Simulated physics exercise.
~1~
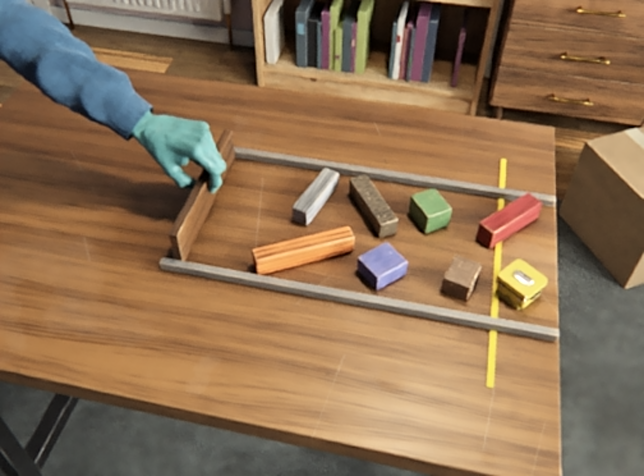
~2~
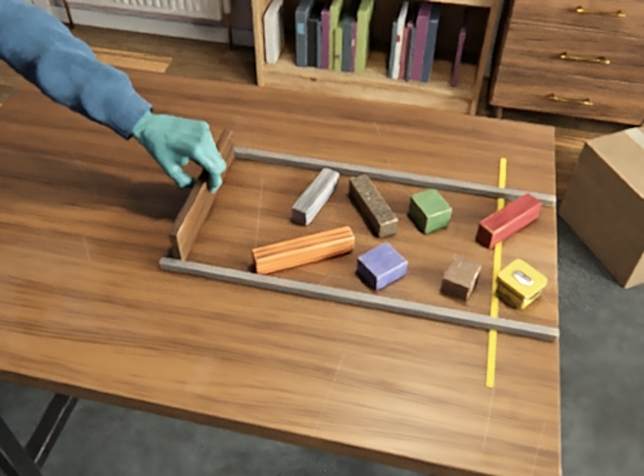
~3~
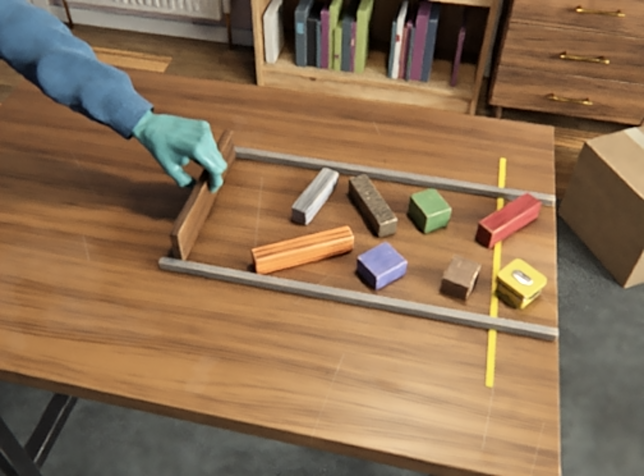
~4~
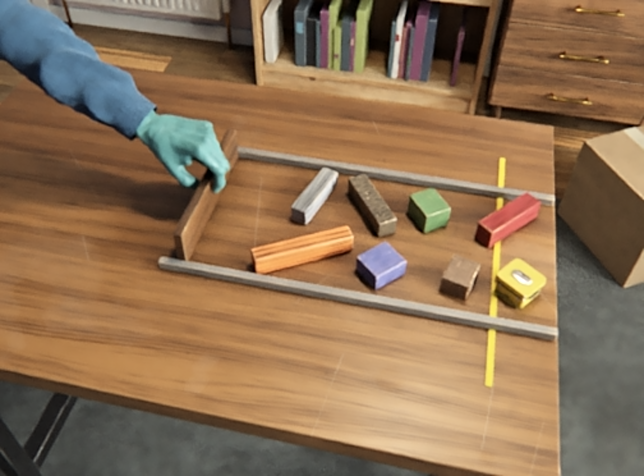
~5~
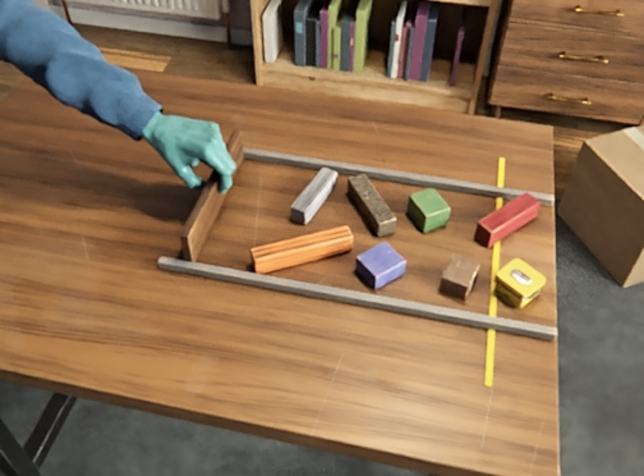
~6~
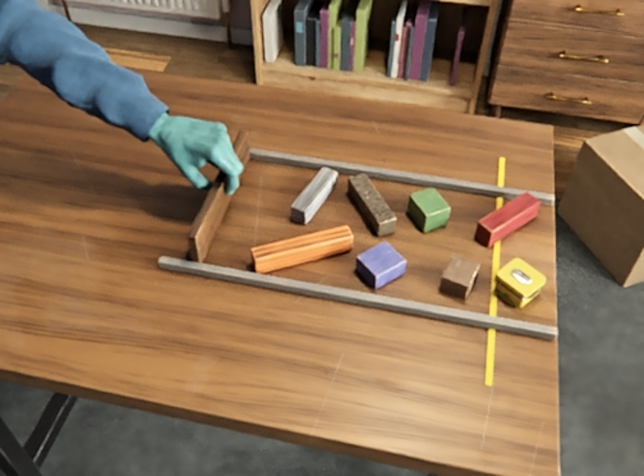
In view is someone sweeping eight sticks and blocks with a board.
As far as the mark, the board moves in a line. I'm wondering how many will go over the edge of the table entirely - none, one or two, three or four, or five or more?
I'd say three or four of them.
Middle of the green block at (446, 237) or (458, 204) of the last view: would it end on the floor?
Taken in order, it keeps its place and then keeps its place.
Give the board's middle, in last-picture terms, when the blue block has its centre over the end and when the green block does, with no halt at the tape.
The middle is at (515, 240) when it's the blue block, and at (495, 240) when it's the green block.
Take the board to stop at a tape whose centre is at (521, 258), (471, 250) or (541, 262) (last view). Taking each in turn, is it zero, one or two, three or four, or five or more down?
Well, going through them: At least five, then either one or two, then five or more.
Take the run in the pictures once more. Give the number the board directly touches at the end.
2 in contact.
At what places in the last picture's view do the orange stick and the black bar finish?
The orange stick ends up near (517, 277), and the black bar near (541, 231).
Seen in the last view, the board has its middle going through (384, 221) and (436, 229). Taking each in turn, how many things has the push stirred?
In order, the tallies are 5 and 8.
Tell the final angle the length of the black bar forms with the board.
It comes to around 20 degrees.
Soon after, none off yet; yellow case at rest near (519, 284); red stick at rest near (508, 219); brown block at rest near (460, 276).
Then, none off yet; yellow case at rest near (519, 284); red stick moving near (512, 221); brown block moved a little near (479, 280).
At rest, the number that fall off is three or four; fallen, green block, brown block, red stick and yellow case.
